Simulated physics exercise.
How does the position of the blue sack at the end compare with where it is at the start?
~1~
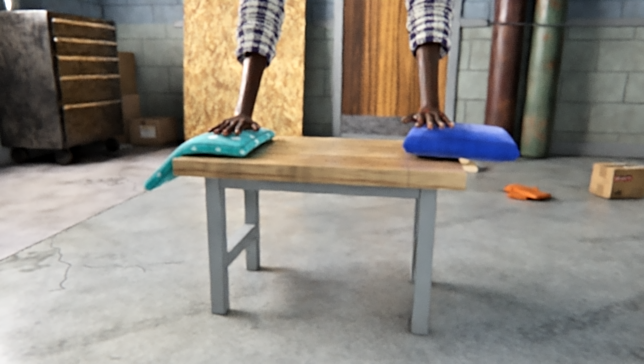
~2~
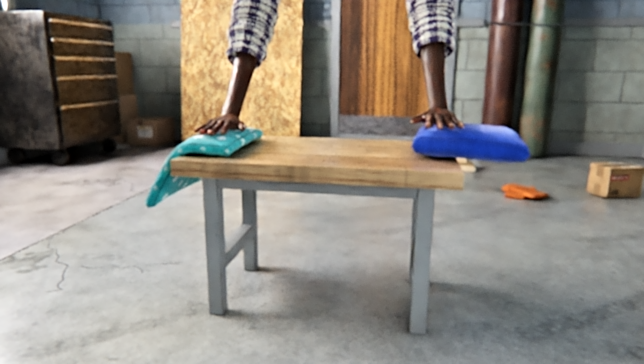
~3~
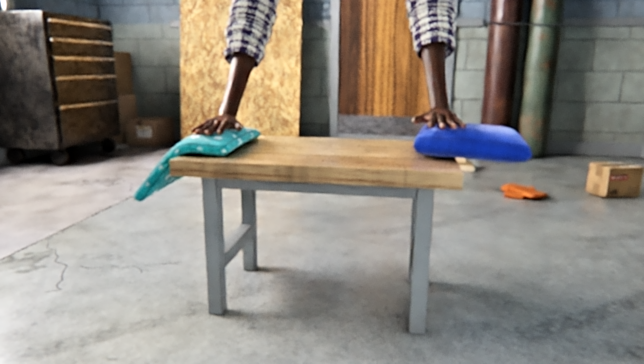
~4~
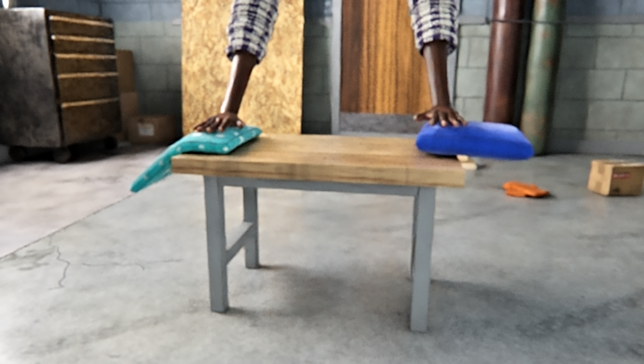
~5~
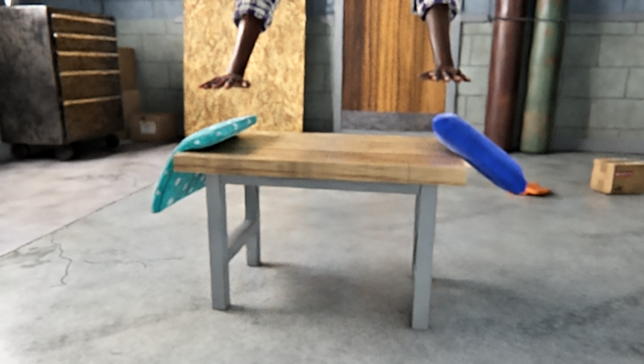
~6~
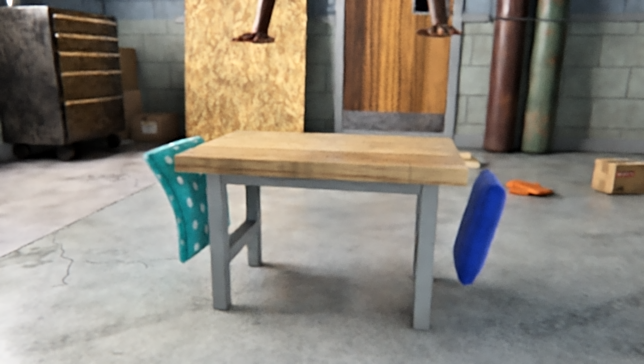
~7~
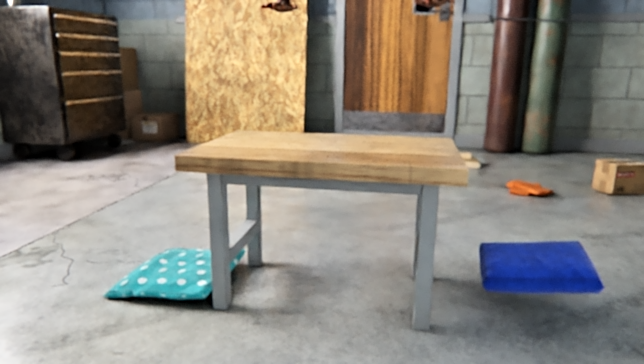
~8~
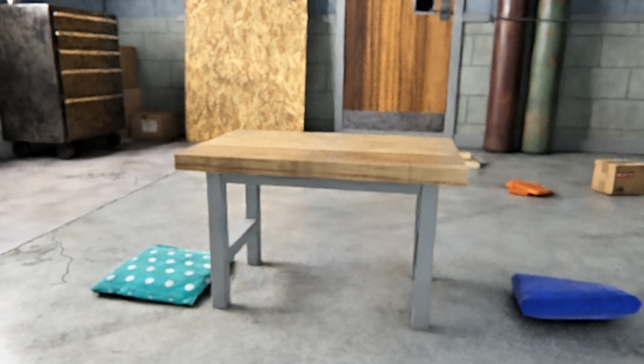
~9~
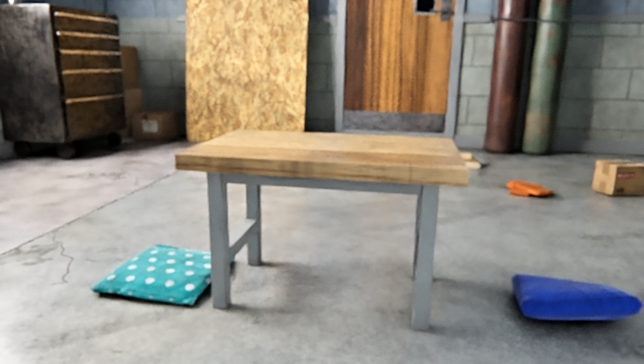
At the start the blue sack is on top of the bench at its right end, under a hand. By the end it lies on the floor, lower down and farther to the right, clear of the bench.
